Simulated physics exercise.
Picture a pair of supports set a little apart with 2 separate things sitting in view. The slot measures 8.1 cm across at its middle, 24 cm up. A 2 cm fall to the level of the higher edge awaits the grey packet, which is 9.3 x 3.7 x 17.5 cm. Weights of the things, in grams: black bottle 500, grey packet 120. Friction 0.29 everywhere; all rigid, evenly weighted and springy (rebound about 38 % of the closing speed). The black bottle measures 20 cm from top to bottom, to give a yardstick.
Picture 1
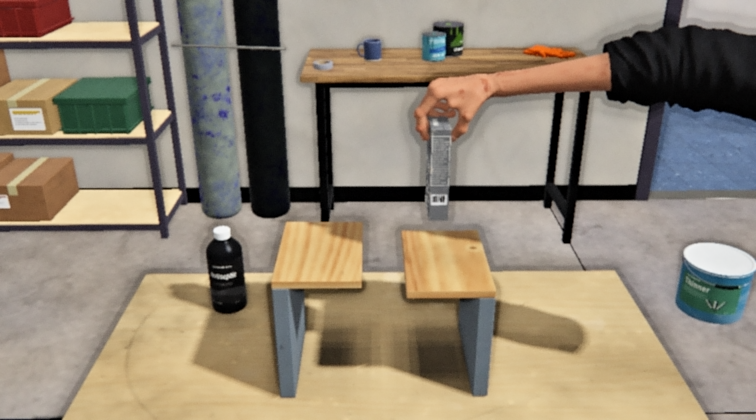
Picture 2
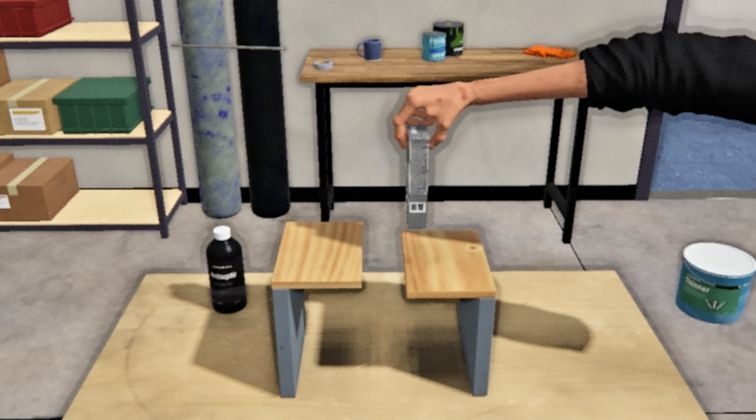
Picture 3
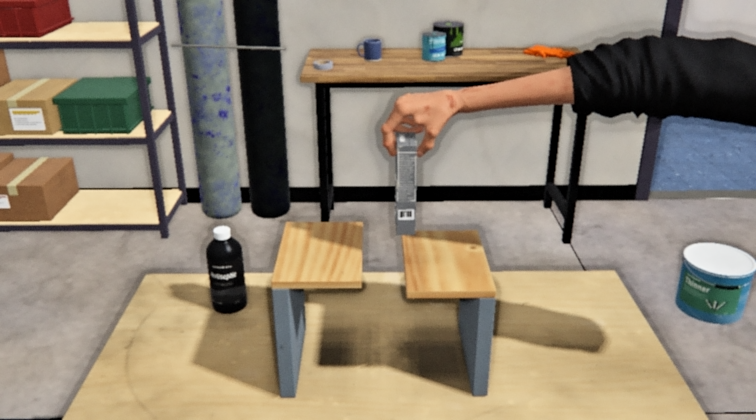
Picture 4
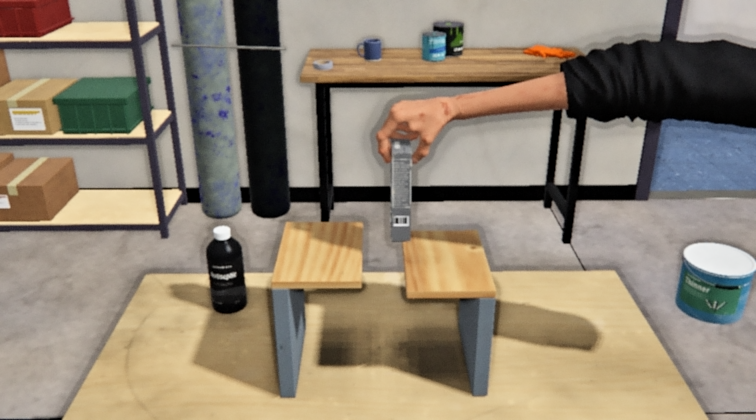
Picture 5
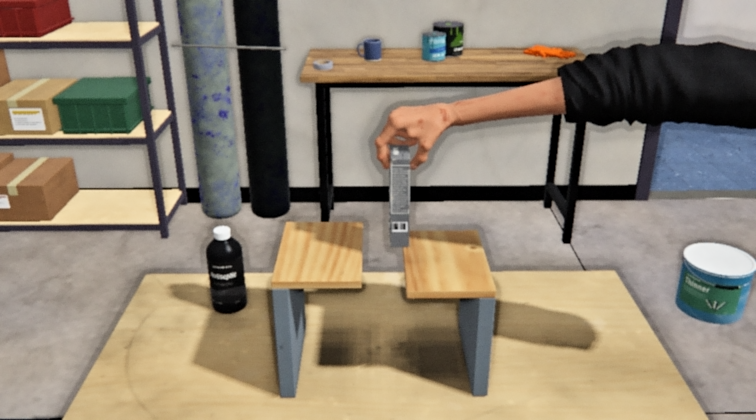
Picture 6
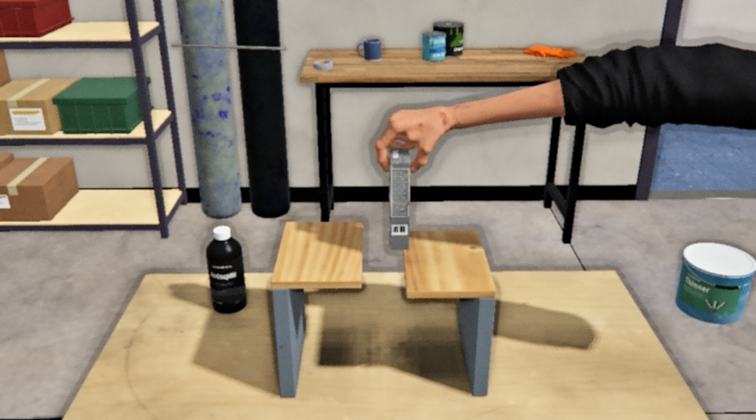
A hand held a slim grey packet upright above two small wooden-topped supports, moved it left and slightly down, then kept it still over the gap, while a black bottle stood at left.
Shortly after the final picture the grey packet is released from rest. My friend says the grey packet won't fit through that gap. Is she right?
Looks like it gets blocked.
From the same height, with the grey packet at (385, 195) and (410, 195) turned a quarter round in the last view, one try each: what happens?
In the first case it falls through; in the second case it gets stuck.
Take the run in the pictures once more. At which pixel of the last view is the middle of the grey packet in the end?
It settles close to (364, 240).
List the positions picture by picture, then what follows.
In the first frame, 9 cm still to go; grey packet (438, 167); black bottle (226, 268).
In the second frame, 6 cm still to go; grey packet (417, 175); black bottle (226, 268).
In the third frame, 3 cm still to go; grey packet (405, 182); black bottle (226, 268).
In the fourth frame, 2 cm still to go; grey packet (401, 188); black bottle (226, 268).
In the fifth frame, 1 cm still to go; grey packet (399, 194); black bottle (226, 268).
The sixth frame shows held still over the gap; grey packet (399, 197); black bottle (226, 268).
Then, 0.30 s past the last view, grey packet at 9° to upright near (391, 219).
Then, 0.50 s past the last view, grey packet on its side near (363, 239).
Finally, on their side or leaning hard on the stand or table, grey packet; black bottle still in place (within 4 cm). Final places as that camera would see them, grey packet near (364, 240). The packet is caught.
